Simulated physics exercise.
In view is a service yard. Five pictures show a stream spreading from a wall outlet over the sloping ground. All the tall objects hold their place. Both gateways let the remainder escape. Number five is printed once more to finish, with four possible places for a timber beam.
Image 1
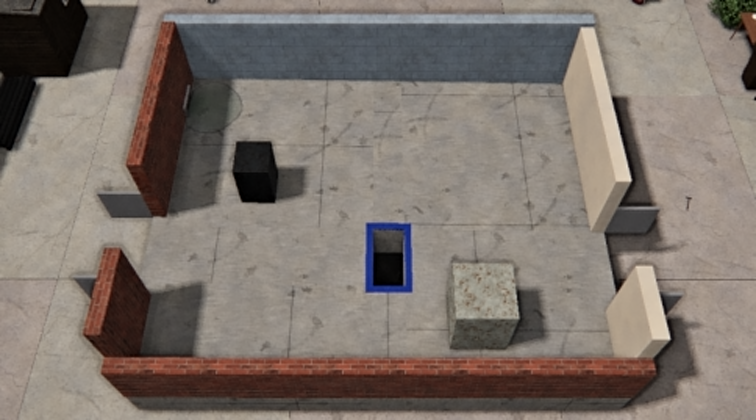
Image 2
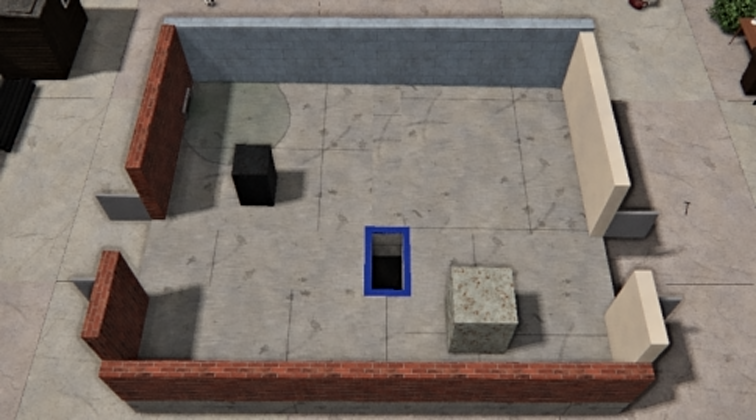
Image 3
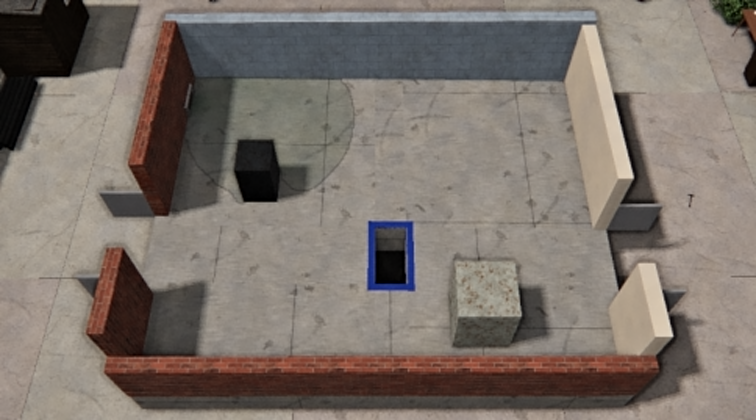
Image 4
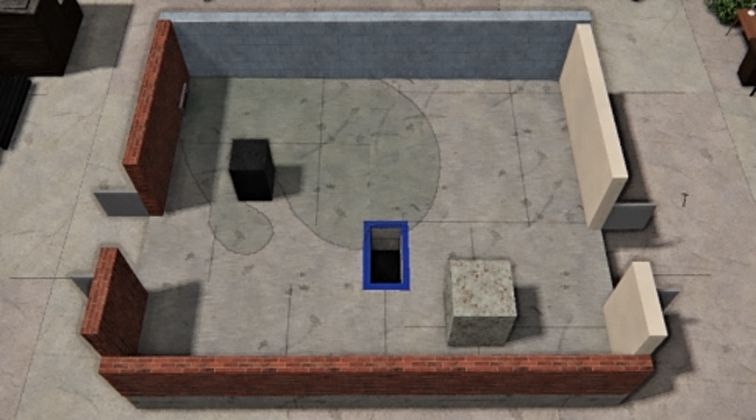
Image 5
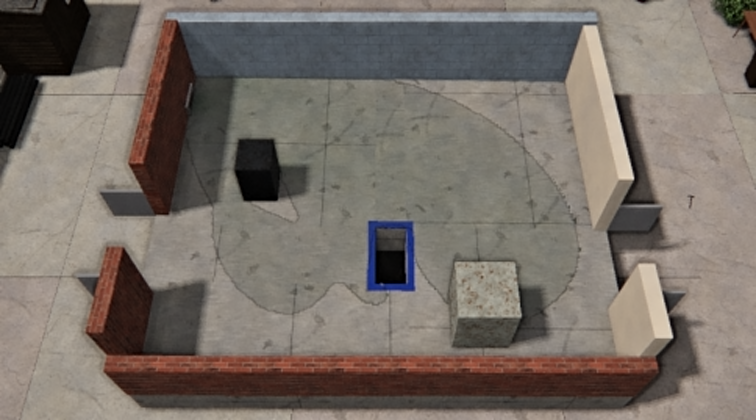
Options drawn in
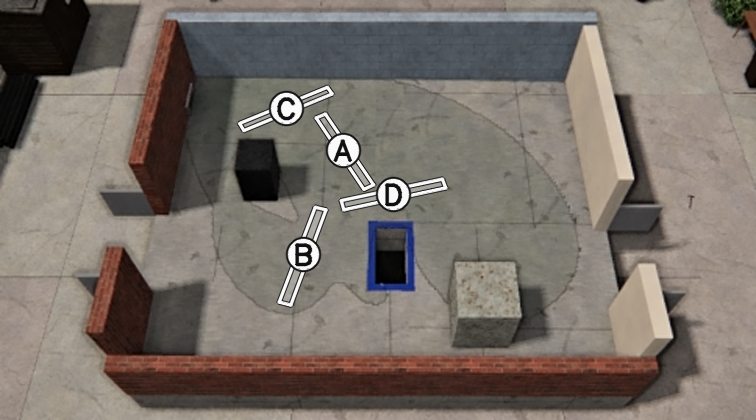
The footage shows a walled yard where a dark wet patch spreads from the upper left corner across the concrete, passing around a black block, then reaching the blue-rimmed pit and a pale stone block toward the right.
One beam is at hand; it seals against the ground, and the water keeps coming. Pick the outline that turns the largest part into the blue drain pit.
A is best.
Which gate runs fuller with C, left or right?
The right gate.
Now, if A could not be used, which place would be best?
B it is.
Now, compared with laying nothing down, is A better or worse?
It is better.
On the marked copy, A from (320, 115) to (368, 187); B from (285, 303) to (320, 208); C from (241, 127) to (329, 90); D from (342, 205) to (444, 183).
With A, about 40 % of the stream goes into the blue drain pit, about 59 % out by the gates.
With B, about 20 % of the stream goes into the blue drain pit, about 79 % out by the gates.
With C, about 11 % of the stream goes into the blue drain pit, about 89 % out by the gates.
With D, about 10 % of the stream goes into the blue drain pit, about 88 % out by the gates.
